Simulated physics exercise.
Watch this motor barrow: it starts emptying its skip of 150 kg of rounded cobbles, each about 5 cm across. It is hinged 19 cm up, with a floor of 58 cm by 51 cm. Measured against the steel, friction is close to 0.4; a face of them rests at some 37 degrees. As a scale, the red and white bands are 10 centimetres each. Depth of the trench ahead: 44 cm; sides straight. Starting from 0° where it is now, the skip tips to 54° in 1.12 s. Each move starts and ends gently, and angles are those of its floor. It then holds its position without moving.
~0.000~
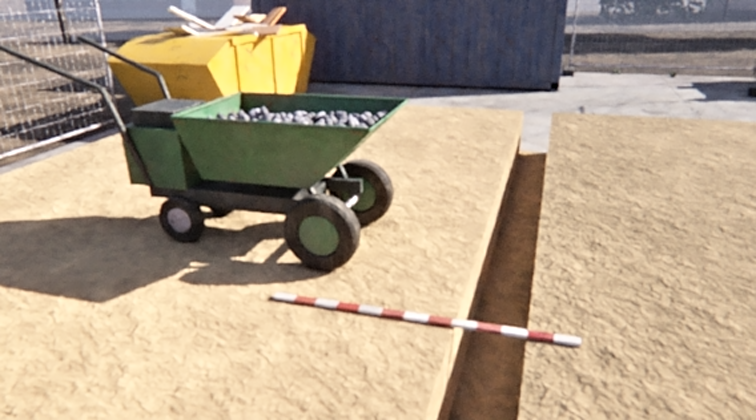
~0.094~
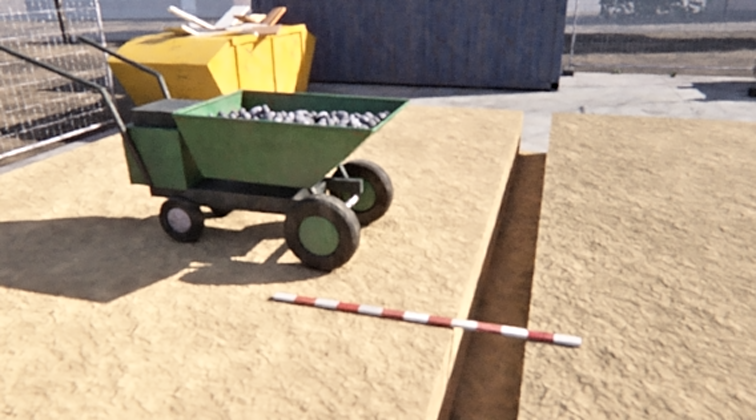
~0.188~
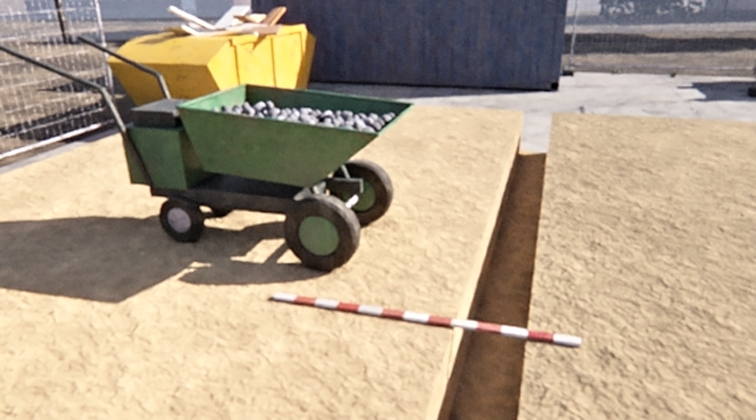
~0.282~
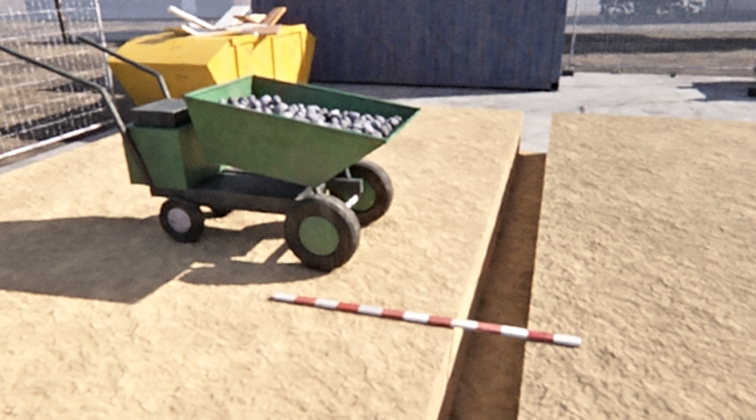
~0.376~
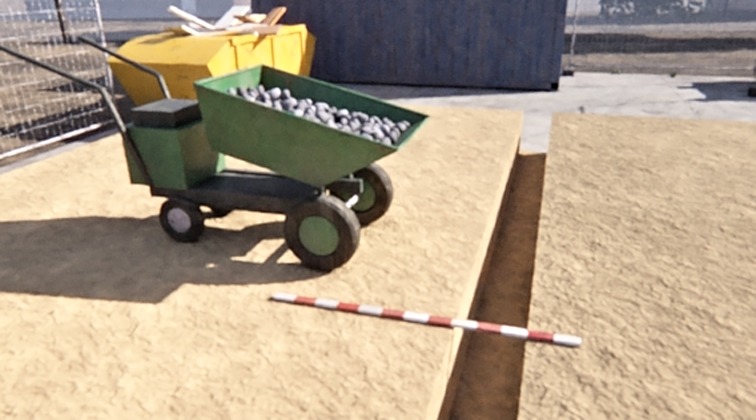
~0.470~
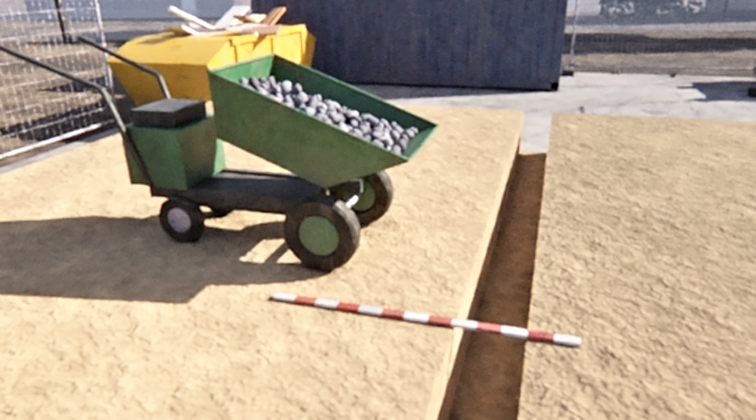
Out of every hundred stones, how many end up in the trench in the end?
Around 72 in every hundred.
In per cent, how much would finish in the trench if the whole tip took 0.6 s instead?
It would be near 65 percent.
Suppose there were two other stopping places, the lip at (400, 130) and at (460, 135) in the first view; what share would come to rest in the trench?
I'd say some 65 per cent and some 20 per cent.
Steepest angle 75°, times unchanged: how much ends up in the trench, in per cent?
Roughly 80 per cent would end in the trench.
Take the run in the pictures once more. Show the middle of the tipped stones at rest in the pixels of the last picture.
At about pixel (500, 321) in the last view.
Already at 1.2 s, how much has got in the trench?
Close to 5 per cent at that time.
After 0.8 s the floor is at 46°; 100 % in the skip; the foremost stones are at (428, 187).
After 1.2 s the floor is at 54°; 93 % in the skip, 4 % short of the trench, 3 % in the trench; the foremost stones are at (487, 234).
After 1.6 s the floor is at 54°; 62 % in the skip, 6 % short of the trench, 32 % in the trench, 1 % past the trench; the foremost stones are at (540, 290).
After 3.5 s the floor is at 54°; 21 % in the skip, 6 % short of the trench, 72 % in the trench, 1 % past the trench; the foremost stones are at (560, 292).
